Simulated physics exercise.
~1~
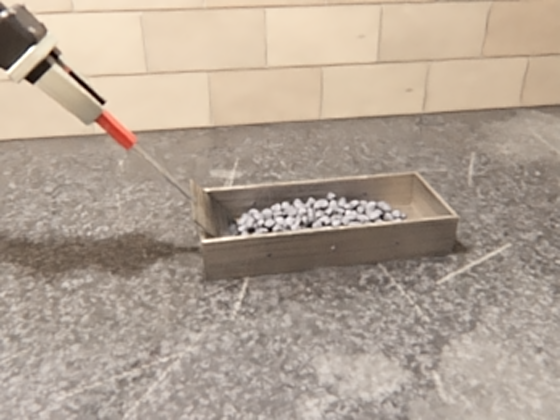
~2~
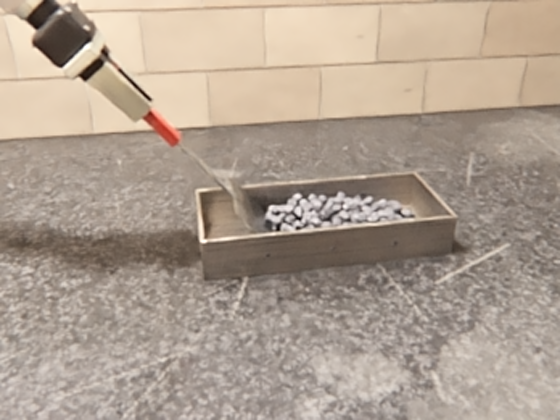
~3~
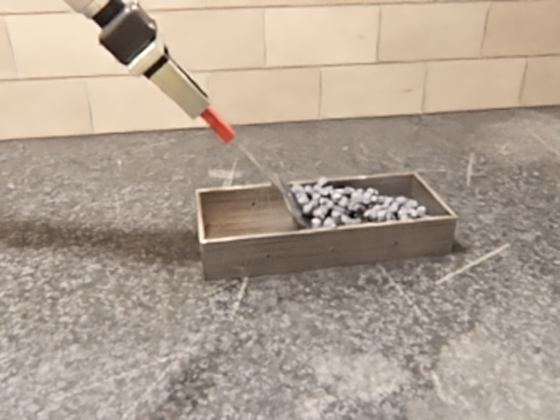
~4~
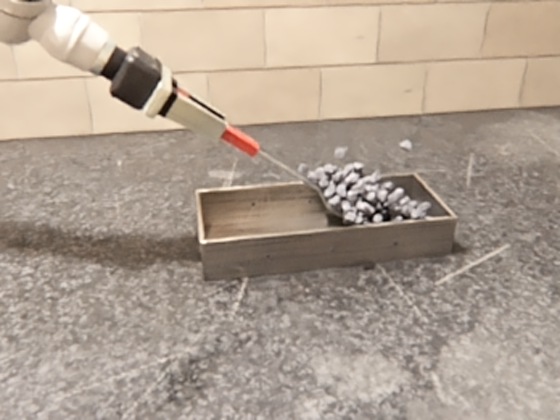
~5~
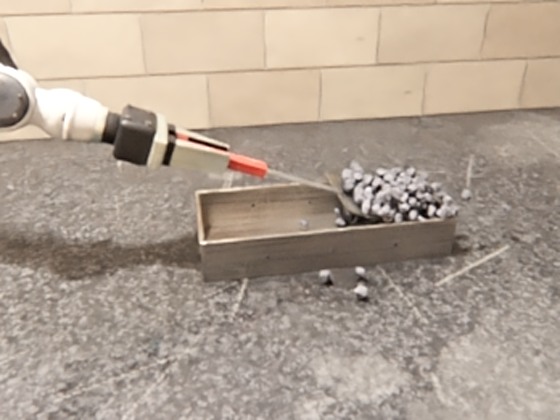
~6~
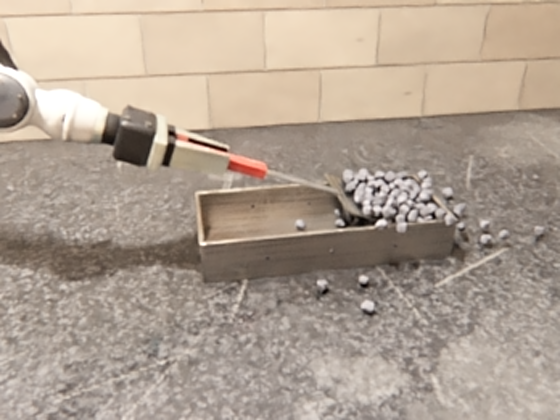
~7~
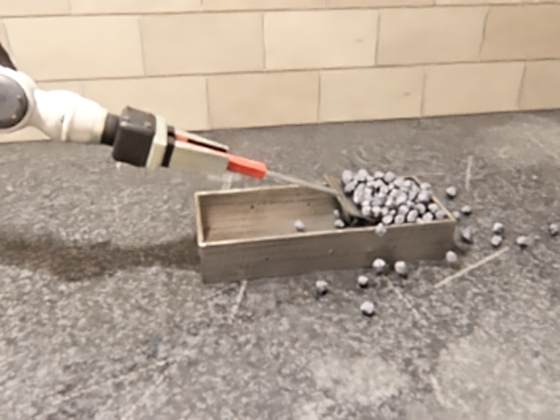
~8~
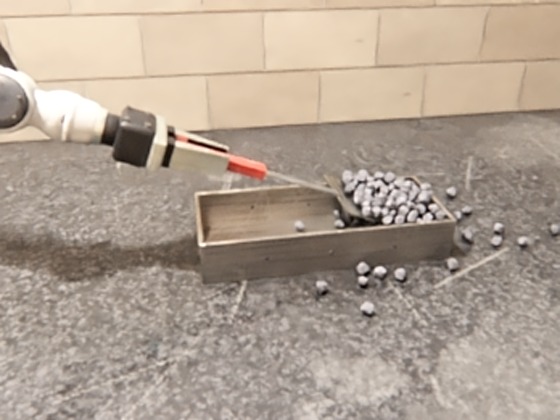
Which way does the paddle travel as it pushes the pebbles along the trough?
The paddle moves to the right, from the left end of the trough toward the right end.
